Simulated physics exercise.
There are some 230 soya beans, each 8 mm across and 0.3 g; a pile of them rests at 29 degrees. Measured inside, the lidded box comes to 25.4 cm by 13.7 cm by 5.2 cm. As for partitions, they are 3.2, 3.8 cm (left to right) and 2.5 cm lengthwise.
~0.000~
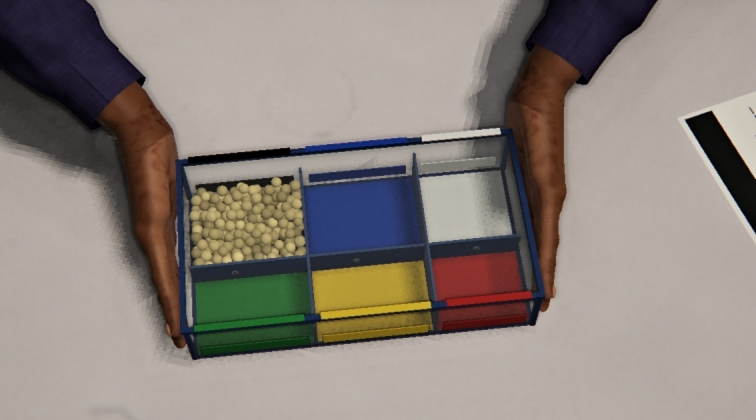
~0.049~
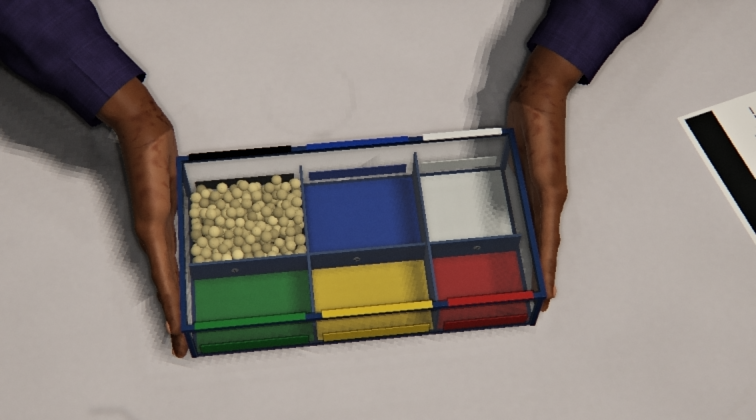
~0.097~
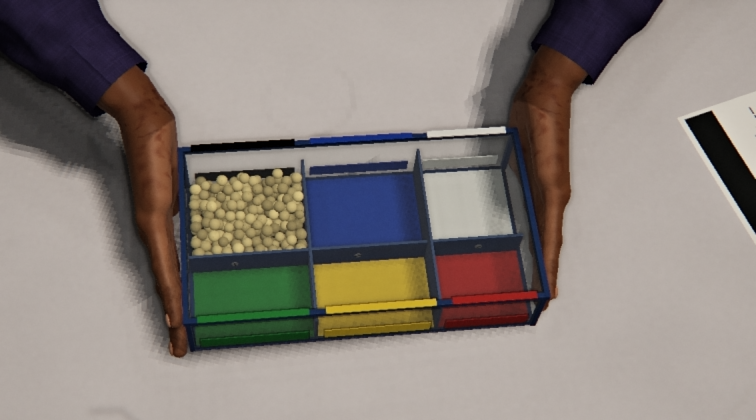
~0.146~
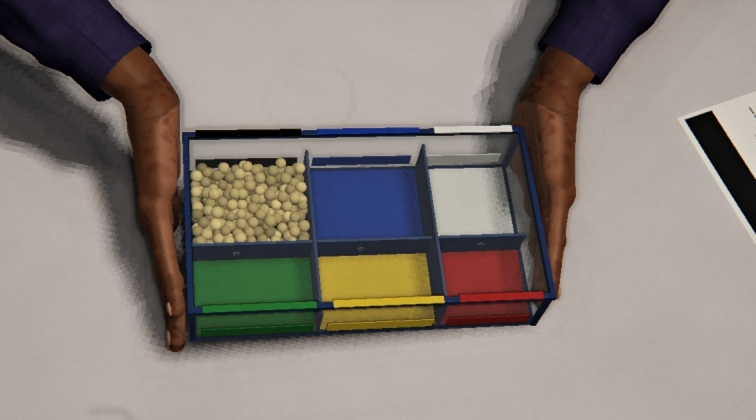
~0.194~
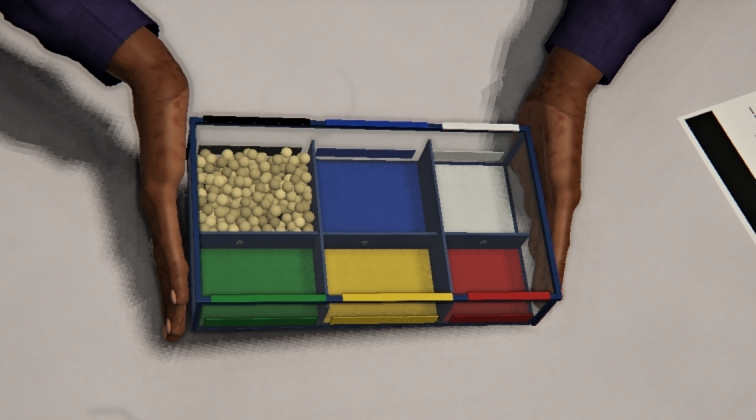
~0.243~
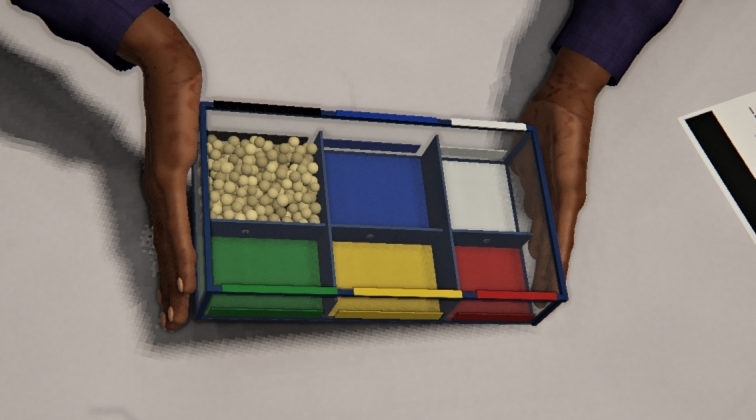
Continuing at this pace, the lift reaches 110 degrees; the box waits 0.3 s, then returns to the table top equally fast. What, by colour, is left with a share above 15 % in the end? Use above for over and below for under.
Verdicts: Red compartment above, blue compartment below, green compartment below, yellow compartment below, white compartment above, black compartment below.
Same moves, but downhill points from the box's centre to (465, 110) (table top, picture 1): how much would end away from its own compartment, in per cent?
Some 45 per cent.
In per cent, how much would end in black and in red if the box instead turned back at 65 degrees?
Then black would get 65 per cent and red 0 per cent.
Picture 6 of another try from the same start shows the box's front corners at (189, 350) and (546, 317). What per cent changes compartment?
In that case about 100 percent.
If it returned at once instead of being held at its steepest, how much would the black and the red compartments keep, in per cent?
Final amounts would be black 0% and red 55%.
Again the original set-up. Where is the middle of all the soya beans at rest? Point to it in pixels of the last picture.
Estimated resting centre: Around (495, 262).
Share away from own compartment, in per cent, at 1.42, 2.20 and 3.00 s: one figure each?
Sequence: 95 / 100 / 100.
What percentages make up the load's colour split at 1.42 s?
Red = 45, blue = 15, green = 0, yellow = 5, white = 25, black = 5 (per cent).
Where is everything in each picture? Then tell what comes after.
In the first picture, box tilt 0 degrees, front corners at (186, 329) and (539, 293); black 100 %.
In the second picture, box tilt 1 degrees, front corners at (187, 326) and (540, 293).
In the third picture, box tilt 4 degrees, front corners at (189, 320) and (544, 294), lowest corner right front.
In the fourth picture, box tilt 8 degrees, front corners at (194, 309) and (550, 294), lowest corner right front.
In the fifth picture, box tilt 13 degrees, front corners at (201, 298) and (555, 295), lowest corner right front.
In the sixth picture, box tilt 17 degrees, front corners at (212, 287) and (561, 296), lowest corner right front; black 100 %. The box's pace is about 95 degrees a second.
After 1.42 s, tilt 110 degrees; red 45 %, blue 15 %, yellow 5 %, white 25 %, black 5 %.
After 2.20 s, tilt 56 degrees; red 65 %, white 35 %.
After 3.00 s, tilt 0 degrees; red 65 %, white 35 %.
By 3.7 s all is still; red 65 %, blue 0 %, green 0 %, yellow 0 %, white 35 %, black 0 %.
